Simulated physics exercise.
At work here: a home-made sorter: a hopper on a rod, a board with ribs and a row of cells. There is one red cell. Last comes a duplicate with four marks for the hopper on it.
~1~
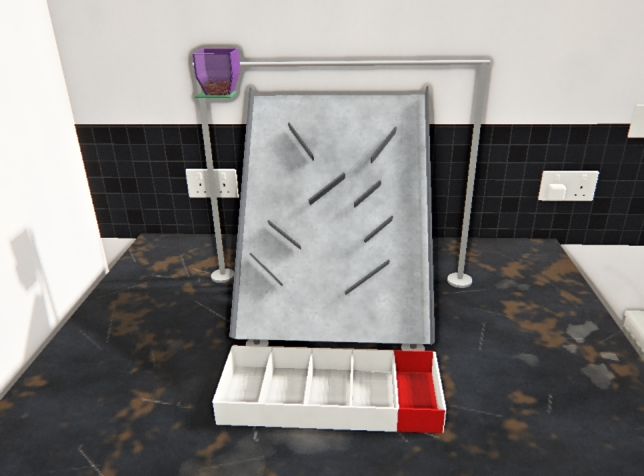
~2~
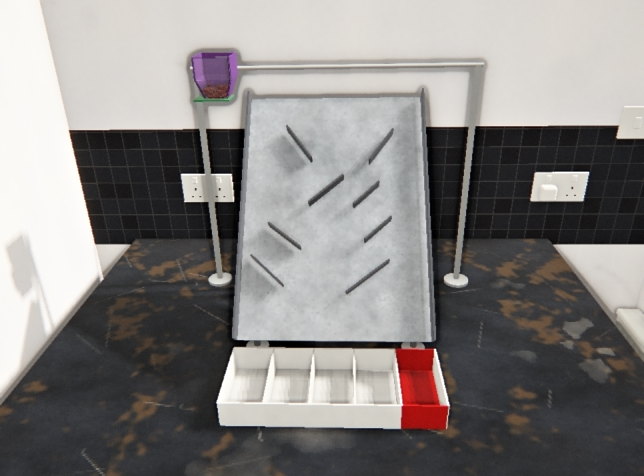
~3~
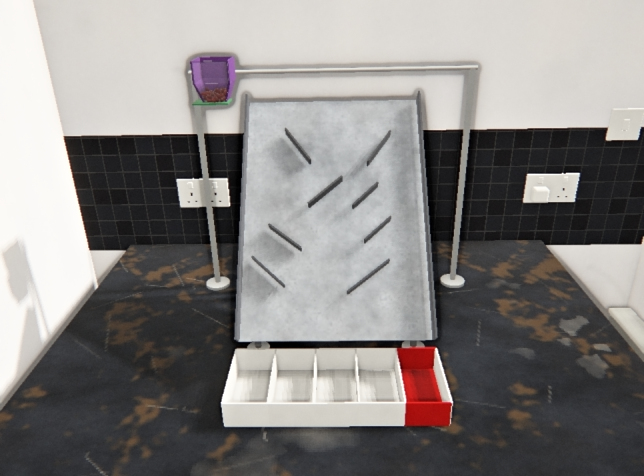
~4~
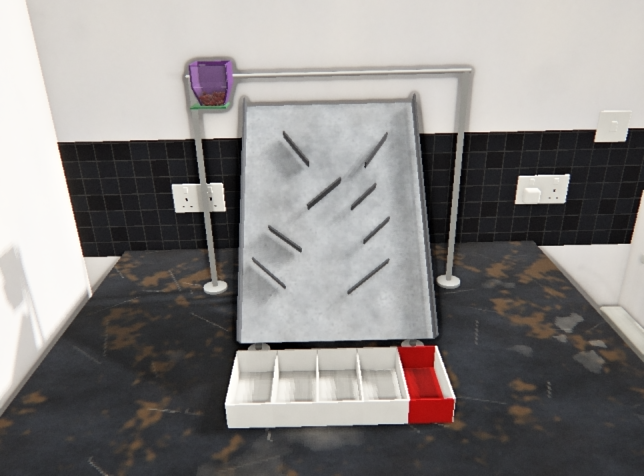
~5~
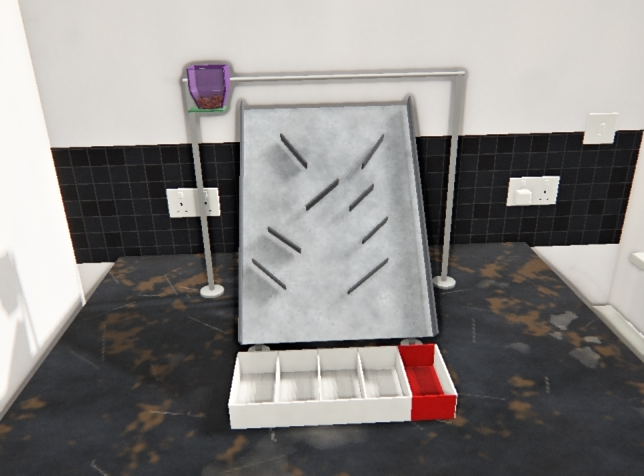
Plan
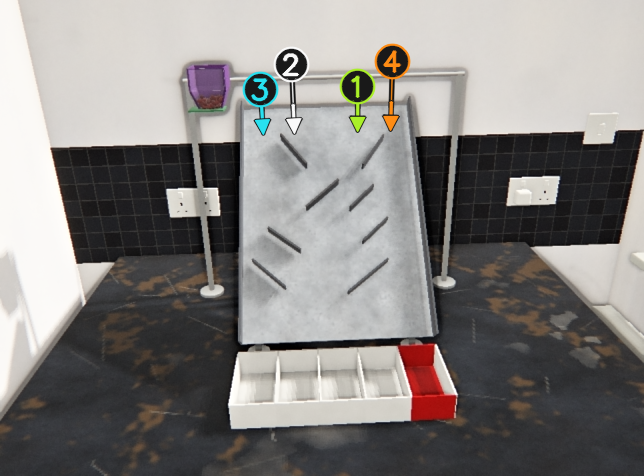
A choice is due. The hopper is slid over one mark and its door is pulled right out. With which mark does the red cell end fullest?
4 beats the others.
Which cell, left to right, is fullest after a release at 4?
The fifth from the left.
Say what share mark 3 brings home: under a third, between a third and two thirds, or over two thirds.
Mark 3 gives under a third.
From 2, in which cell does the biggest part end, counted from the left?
It is the third one.
On the marked copy, mark 1 meets the board at (357, 126); mark 2 meets the board at (294, 128); mark 3 meets the board at (263, 129); mark 4 meets the board at (390, 125).
Choosing 1, none in the red cell, nearly all in other cells, a small part outside the box.
Choosing 2, none in the red cell, nearly all in other cells, a small part held on the board.
Choosing 3, none in the red cell, all in other cells.
Choosing 4, most in the red cell, a small part in other cells.
